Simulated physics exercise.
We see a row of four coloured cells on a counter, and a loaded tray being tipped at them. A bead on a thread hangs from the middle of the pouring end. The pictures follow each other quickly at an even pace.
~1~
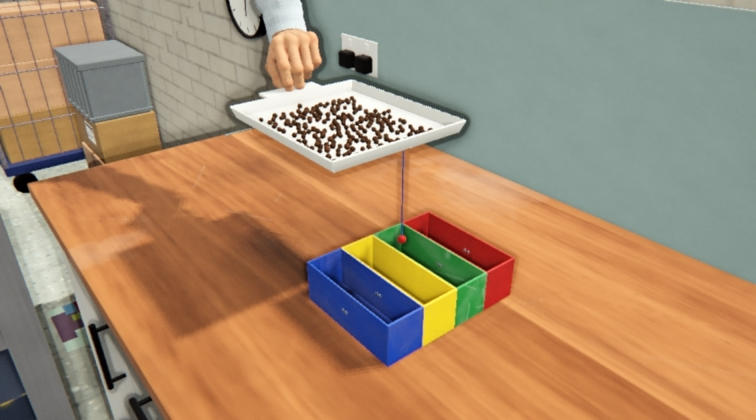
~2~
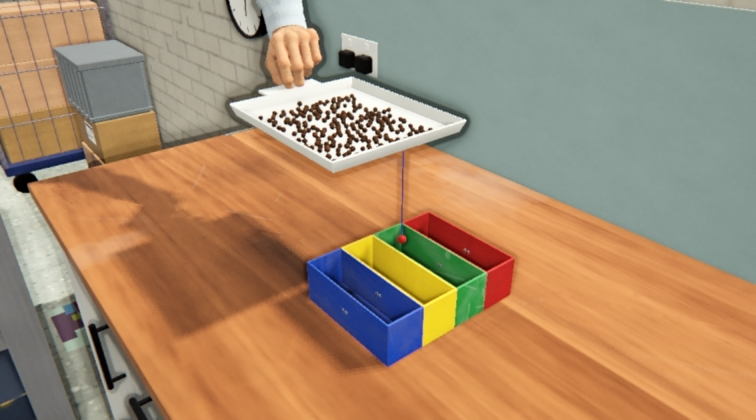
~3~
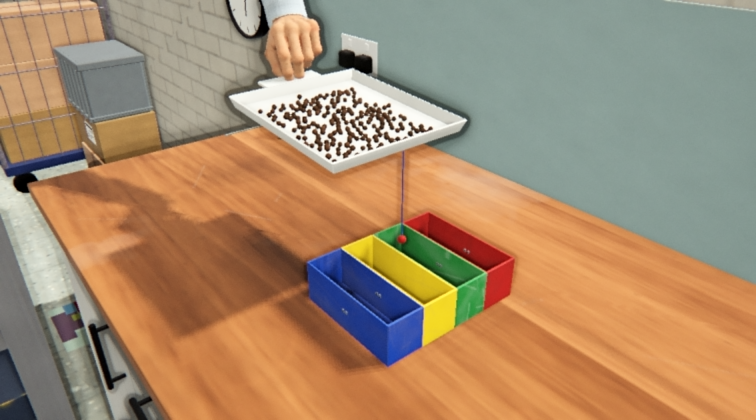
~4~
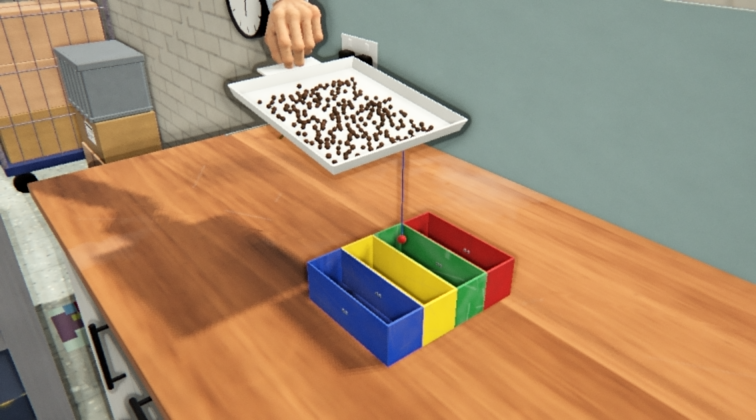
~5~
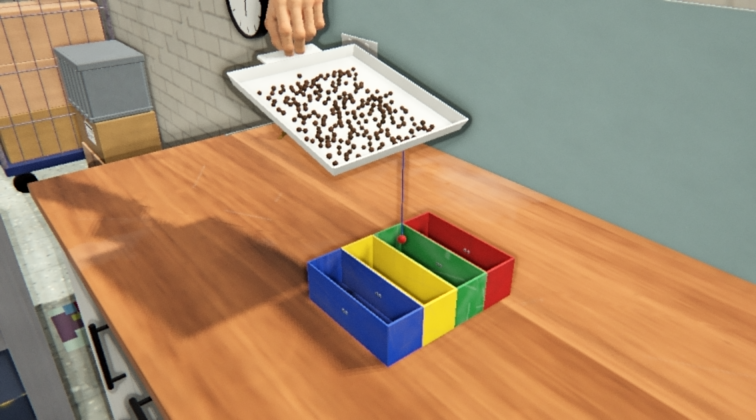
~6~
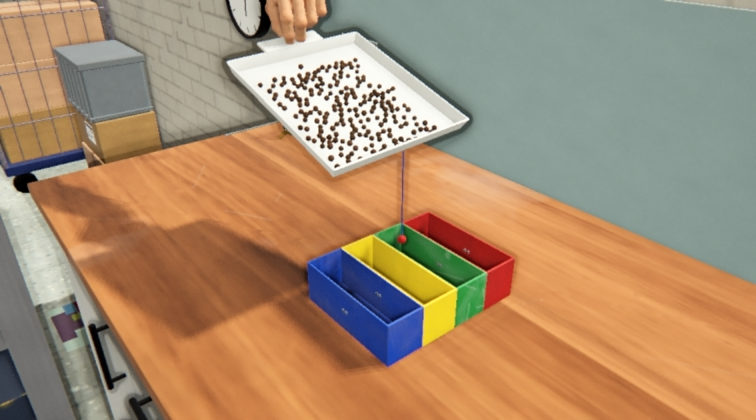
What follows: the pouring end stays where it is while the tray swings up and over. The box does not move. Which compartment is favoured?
It favours the blue compartment.
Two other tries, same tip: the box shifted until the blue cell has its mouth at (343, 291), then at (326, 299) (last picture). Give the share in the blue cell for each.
About 30 and 10 per cent.
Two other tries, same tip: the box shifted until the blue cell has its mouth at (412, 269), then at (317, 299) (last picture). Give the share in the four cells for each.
In turn 40 and 100 in a hundred.
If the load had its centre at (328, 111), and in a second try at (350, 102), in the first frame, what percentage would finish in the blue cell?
About 40 and 30 per cent.
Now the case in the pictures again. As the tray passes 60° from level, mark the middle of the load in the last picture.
Near (375, 150).
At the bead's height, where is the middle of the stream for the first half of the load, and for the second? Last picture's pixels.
Early half (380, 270), late half (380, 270).
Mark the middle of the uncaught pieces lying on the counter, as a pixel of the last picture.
Close to (342, 363).
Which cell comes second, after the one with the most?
In second place: The yellow cell.
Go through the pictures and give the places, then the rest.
In the first picture, corners of the pouring end near (333, 159) and (460, 120), level; middle of the load near (346, 127), allspice berries; bead on its thread near (402, 239); blue cell near (405, 333); yellow cell near (439, 314); green cell near (470, 296); red cell near (499, 280).
In the second picture, corners of the pouring end near (334, 159) and (460, 120), level; middle of the load near (346, 126).
In the third picture, corners of the pouring end near (334, 160) and (460, 119), tipped barely, lowest at the left corner; middle of the load near (346, 123).
In the fourth picture, corners of the pouring end near (334, 162) and (461, 119), tipped a little, lowest at the left corner; middle of the load near (347, 118).
In the fifth picture, corners of the pouring end near (335, 164) and (462, 118), tipped a little, lowest at the left corner; middle of the load near (347, 113).
In the sixth picture, corners of the pouring end near (335, 165) and (462, 118), tipped clearly, lowest at the left corner; middle of the load near (349, 110), near a quarter on the move; blue cell near (405, 333); yellow cell near (439, 314); green cell near (470, 296); red cell near (499, 280).
Shortly afterwards, tray tipped steeply; the bulk on the tray; only a few in the blue cell; only a few in the yellow cell; a little falling or outside the box.
Next, tray tipped right over; near a quarter on the tray; near a quarter in the blue cell; a little in the yellow cell; a little in the green cell; near a third falling or outside the box.
Some moments later, tray tipped past a quarter turn; near half in the blue cell; near a quarter in the yellow cell; near a quarter in the green cell; only a few in the red cell; a little falling or outside the box.
In the end, tray tipped past a quarter turn; near half in the blue cell; near a quarter in the yellow cell; near a quarter in the green cell; only a few in the red cell; a little outside the box.
